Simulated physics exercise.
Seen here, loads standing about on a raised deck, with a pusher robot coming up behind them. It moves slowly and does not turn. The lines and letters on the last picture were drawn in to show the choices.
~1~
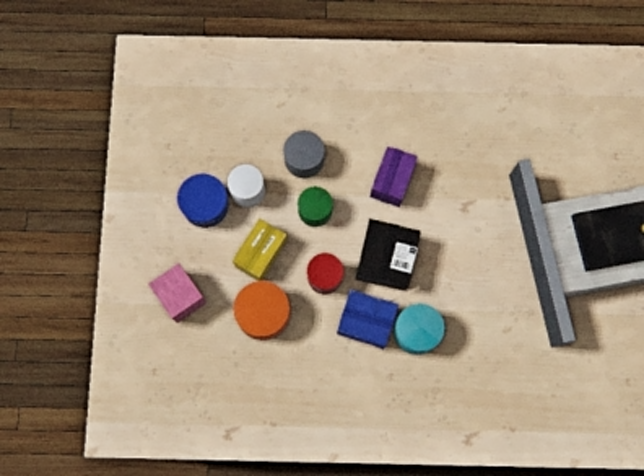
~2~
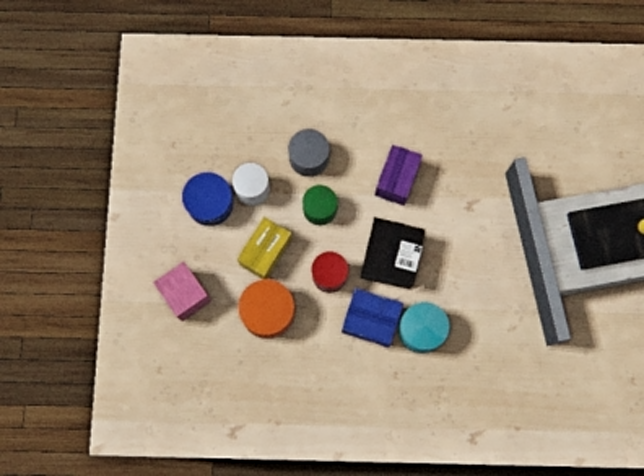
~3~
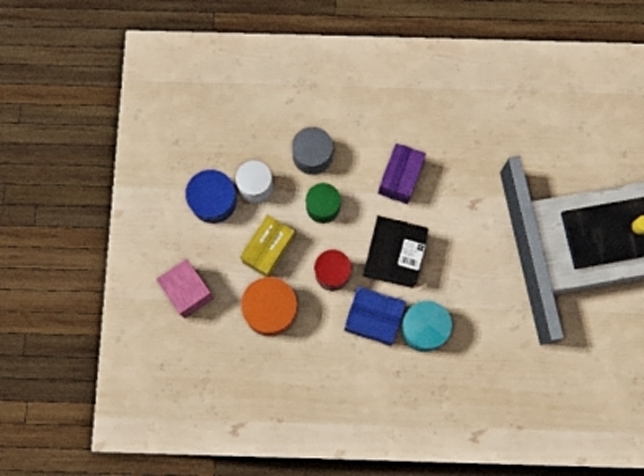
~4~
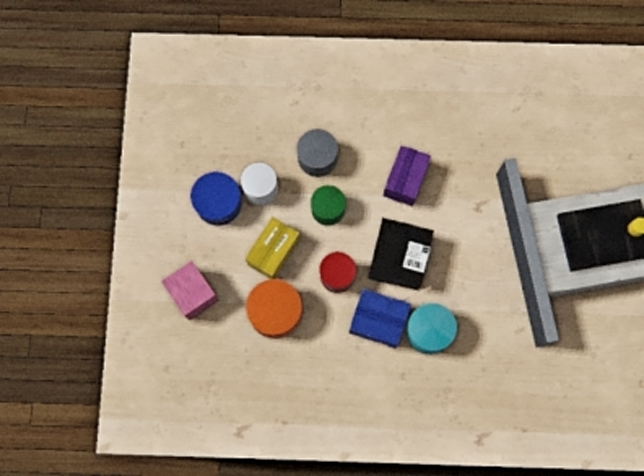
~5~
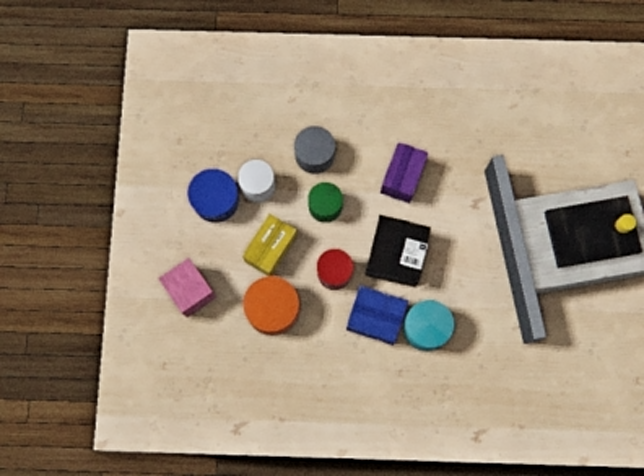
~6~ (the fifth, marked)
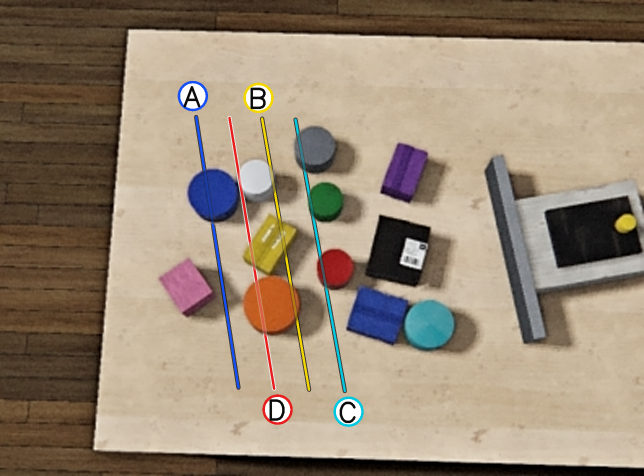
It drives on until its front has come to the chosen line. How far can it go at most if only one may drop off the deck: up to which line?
Up to line A.
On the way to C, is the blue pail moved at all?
No.
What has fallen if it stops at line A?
It is the pink crate.
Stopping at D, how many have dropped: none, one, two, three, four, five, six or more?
By then, none.
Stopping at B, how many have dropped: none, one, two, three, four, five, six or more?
By then, none.
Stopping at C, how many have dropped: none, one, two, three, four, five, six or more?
By then, none.
On the marked copy, A at (216, 247); B at (285, 249); C at (319, 250); D at (251, 248).
Following A. Soon after the start, robot (479, 229); turquoise canister (394, 331); blue parcel (345, 316).
Later, robot (370, 226); pink crate (149, 277); blue pail (197, 201).
In the end, robot (285, 224); pink crate over the edge; blue pail (116, 203); one fallen.
As for the rest, B is within the limit but short; C is within the limit but short; D is within the limit but short.
